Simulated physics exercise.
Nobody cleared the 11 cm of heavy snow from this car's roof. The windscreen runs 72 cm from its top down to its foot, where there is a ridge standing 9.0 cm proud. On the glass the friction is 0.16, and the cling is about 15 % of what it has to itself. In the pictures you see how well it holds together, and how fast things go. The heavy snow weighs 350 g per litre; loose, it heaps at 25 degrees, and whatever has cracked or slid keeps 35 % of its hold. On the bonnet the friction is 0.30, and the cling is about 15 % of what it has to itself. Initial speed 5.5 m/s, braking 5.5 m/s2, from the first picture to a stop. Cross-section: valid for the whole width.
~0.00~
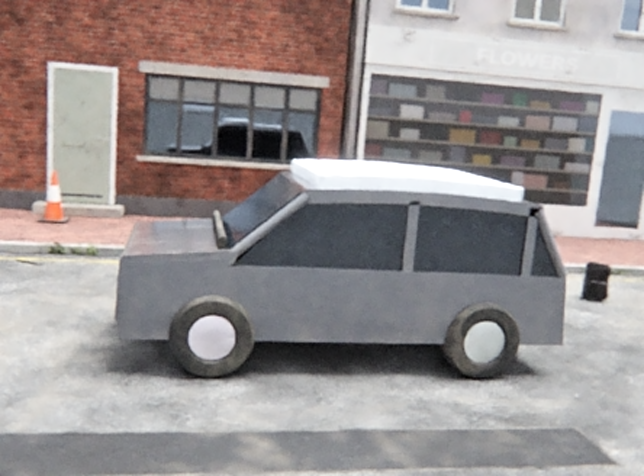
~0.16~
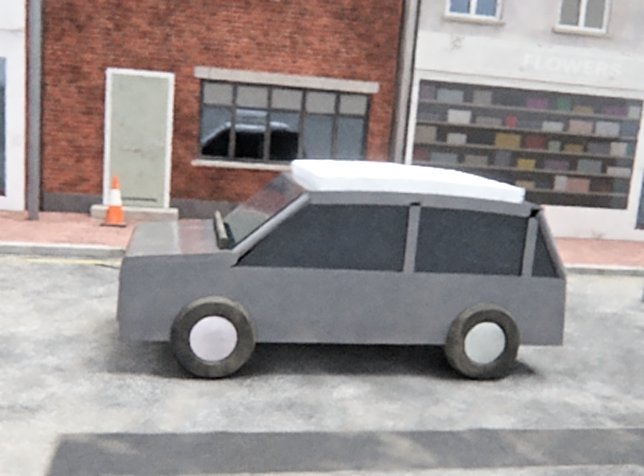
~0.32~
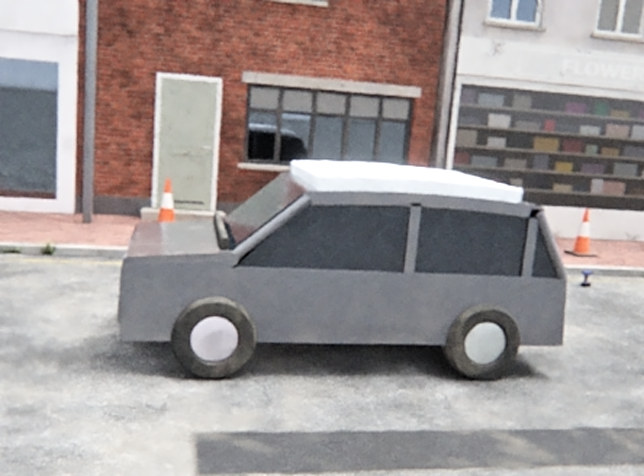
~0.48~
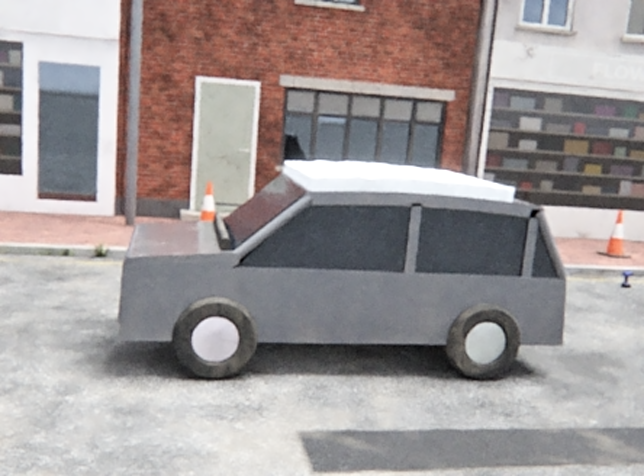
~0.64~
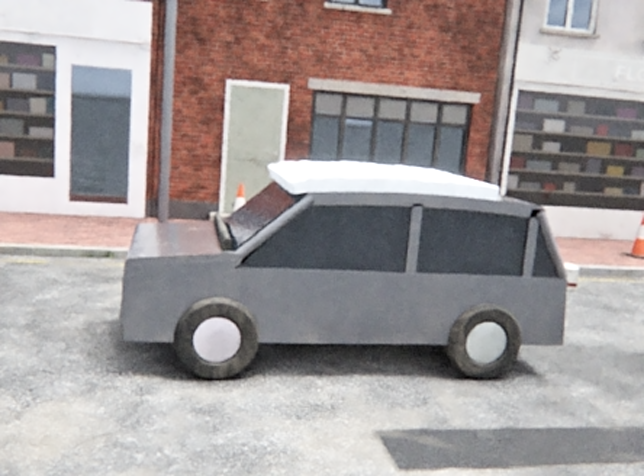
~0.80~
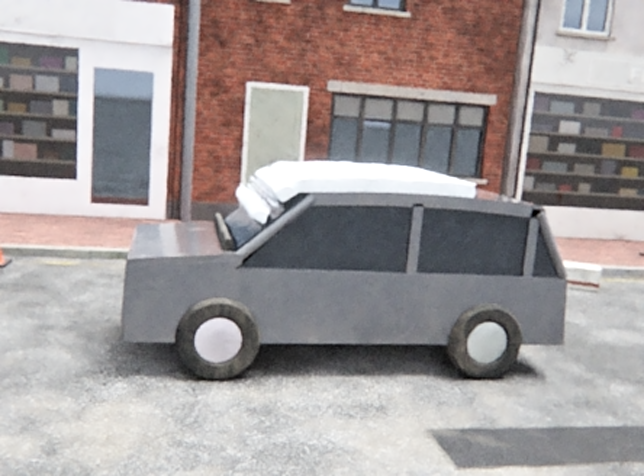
A grey car with a thick white layer of snow on its roof slows as it moves left past brick and white shopfronts, and the snow slides forward, cracking as its front edge slips over onto the windscreen.
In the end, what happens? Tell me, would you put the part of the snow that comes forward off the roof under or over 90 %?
I would say over.
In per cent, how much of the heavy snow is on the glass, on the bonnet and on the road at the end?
Roughly 4 % ends on the glass, 25 % on the bonnet and 75 % on the road.
After 1.17 s, 33 % of the snow is on the roof, 35 % on the glass, 32 % on the bonnet and none has gone off the nose.
After 1.62 s, none of the snow is on the roof, 7 % on the glass, 72 % on the bonnet and 22 % has gone off the nose.
After 2.06 s, none of the snow is on the roof, 4 % on the glass, 39 % on the bonnet and 57 % has gone off the nose.
After 2.50 s, none of the snow is on the roof, 4 % on the glass, 24 % on the bonnet and 73 % has gone off the nose.
After 2.90 s, none of the snow is on the roof, 4 % on the glass, 24 % on the bonnet and 73 % has gone off the nose.
